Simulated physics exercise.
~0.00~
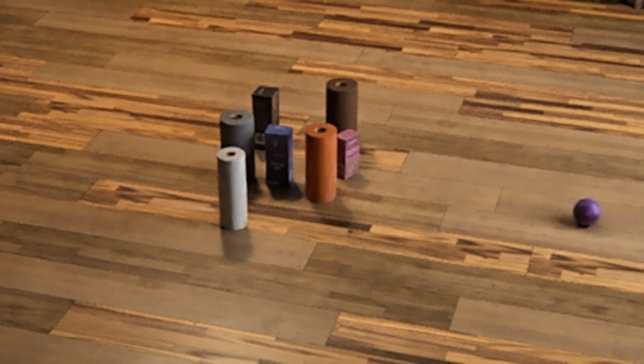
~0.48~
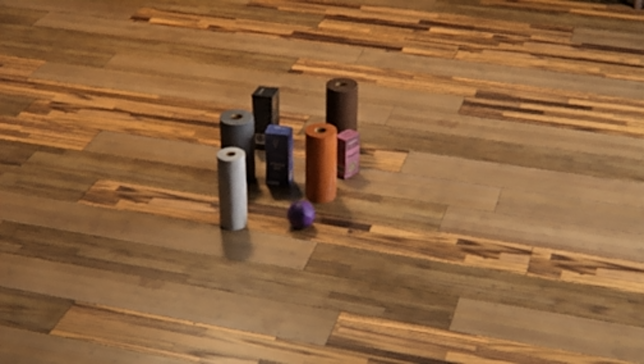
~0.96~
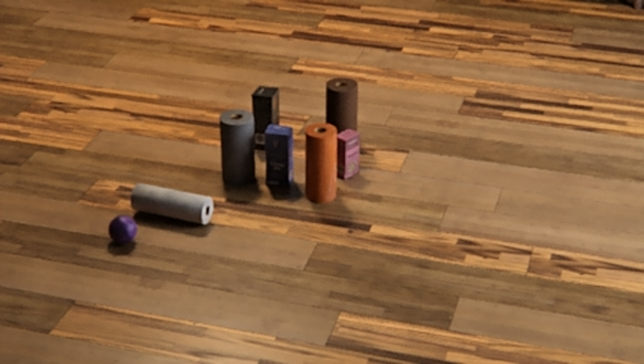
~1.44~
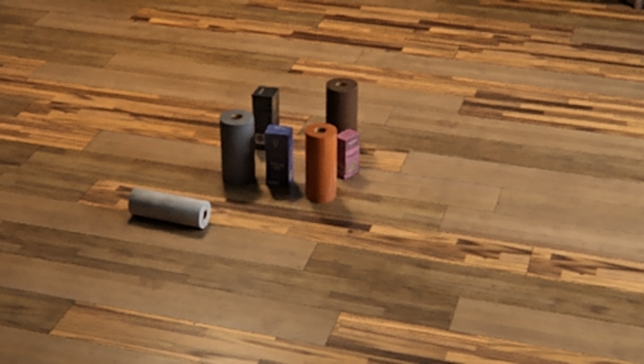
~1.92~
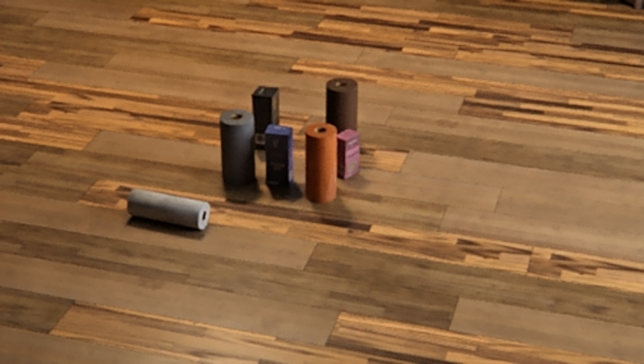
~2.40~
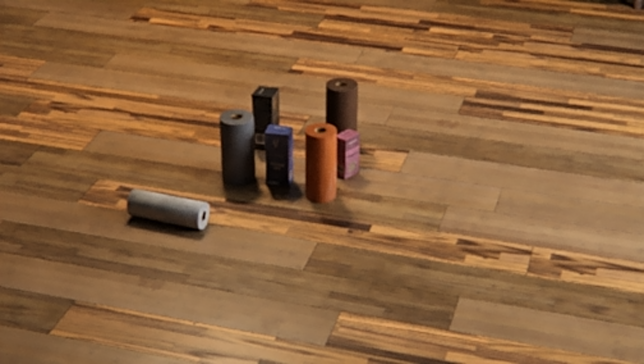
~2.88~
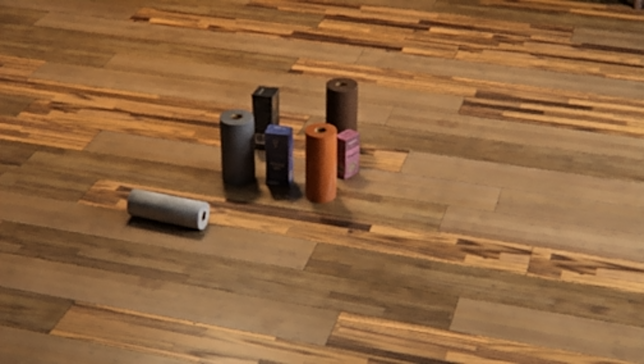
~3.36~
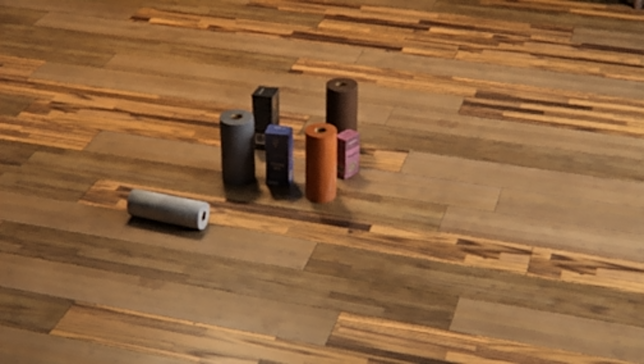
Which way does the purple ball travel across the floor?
It moves to the left, passing in front of the group of rolls and cartons.
On a wooden plank floor, seen from above at an angle by a still camera, a small group of upright rolls and cartons stands near the middle. A white roll is at the front left, with grey, orange and brown rolls and black, blue and pink cartons around and behind it, while a purple ball sits off to the right. The ball travels left across the front of the group and reaches the white roll. The white roll topples onto its side to the left, and the ball carries on past it and out of view. The white roll ends lying still, with the others all standing.
